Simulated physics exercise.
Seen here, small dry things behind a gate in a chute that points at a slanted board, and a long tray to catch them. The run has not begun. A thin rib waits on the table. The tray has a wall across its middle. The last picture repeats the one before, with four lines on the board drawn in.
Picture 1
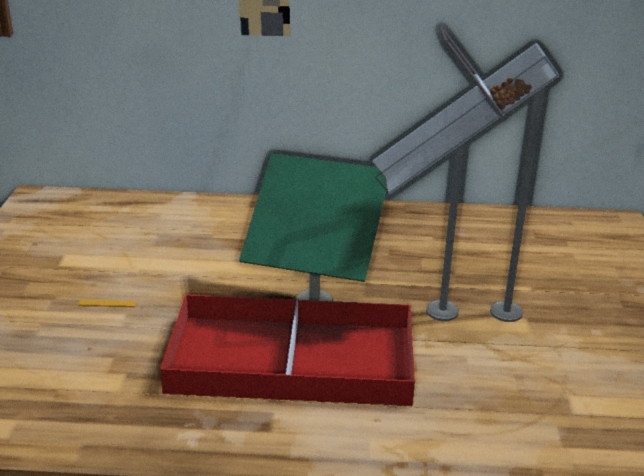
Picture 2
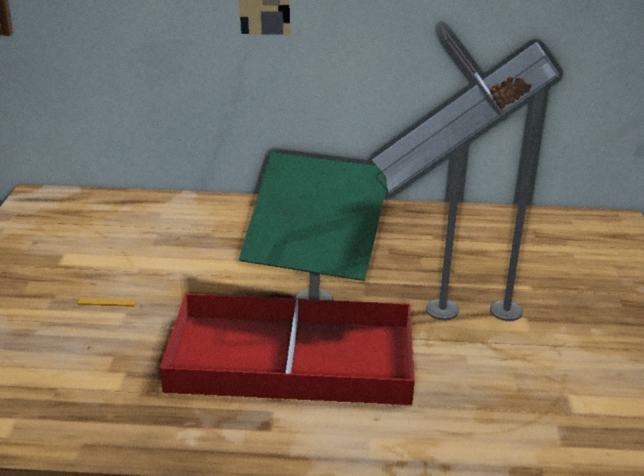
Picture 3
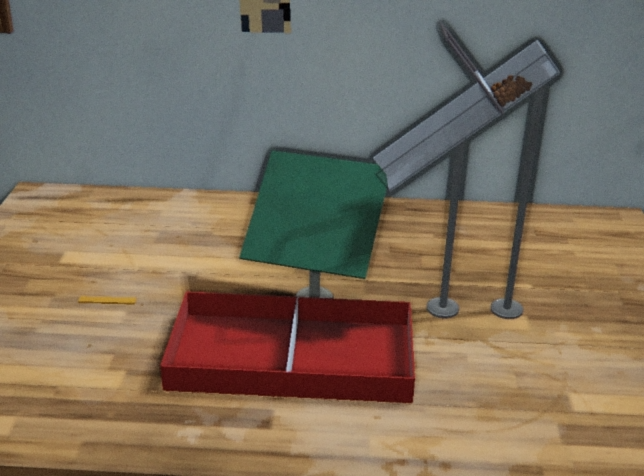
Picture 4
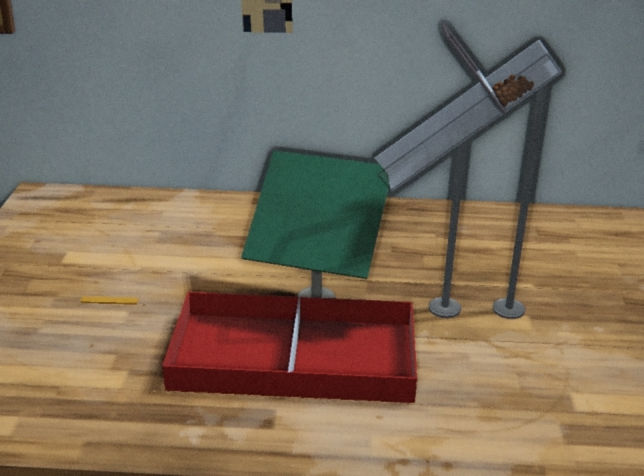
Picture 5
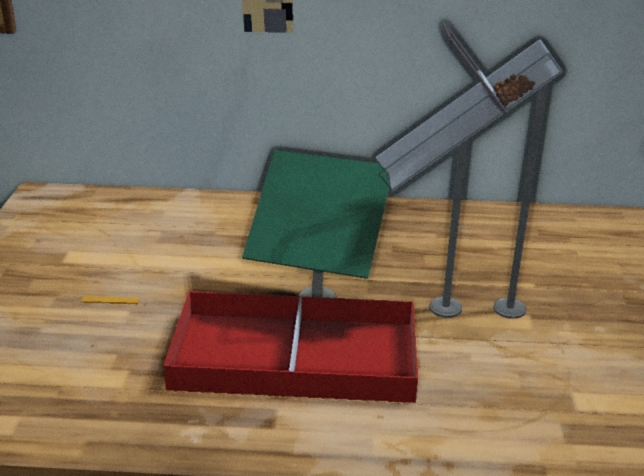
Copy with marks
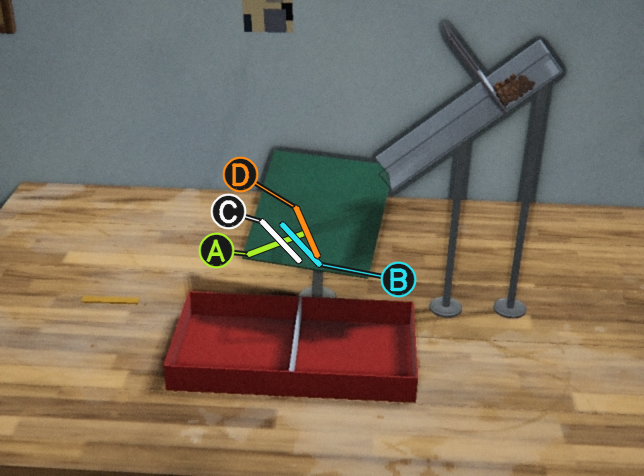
Nothing moves as brown balls sit behind a gate in a chute above a green board.
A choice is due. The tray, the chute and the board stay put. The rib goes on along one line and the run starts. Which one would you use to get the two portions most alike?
It is C.
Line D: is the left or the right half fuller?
Right.
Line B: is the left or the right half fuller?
The right half.
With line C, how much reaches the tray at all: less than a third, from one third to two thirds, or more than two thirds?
More than two thirds.
On the marked copy, line A from (305, 233) to (249, 254); line B from (282, 224) to (319, 264); line C from (262, 221) to (298, 260); line D from (296, 208) to (317, 255).
If A is chosen, of what is caught, the larger part in the left half, about a tenth in the right.
If B is chosen, of what is caught, roughly a quarter in the left half, the larger part in the right.
If C is chosen, of what is caught, roughly half in the left half, roughly half in the right.
If D is chosen, of what is caught, roughly a quarter in the left half, the larger part in the right.
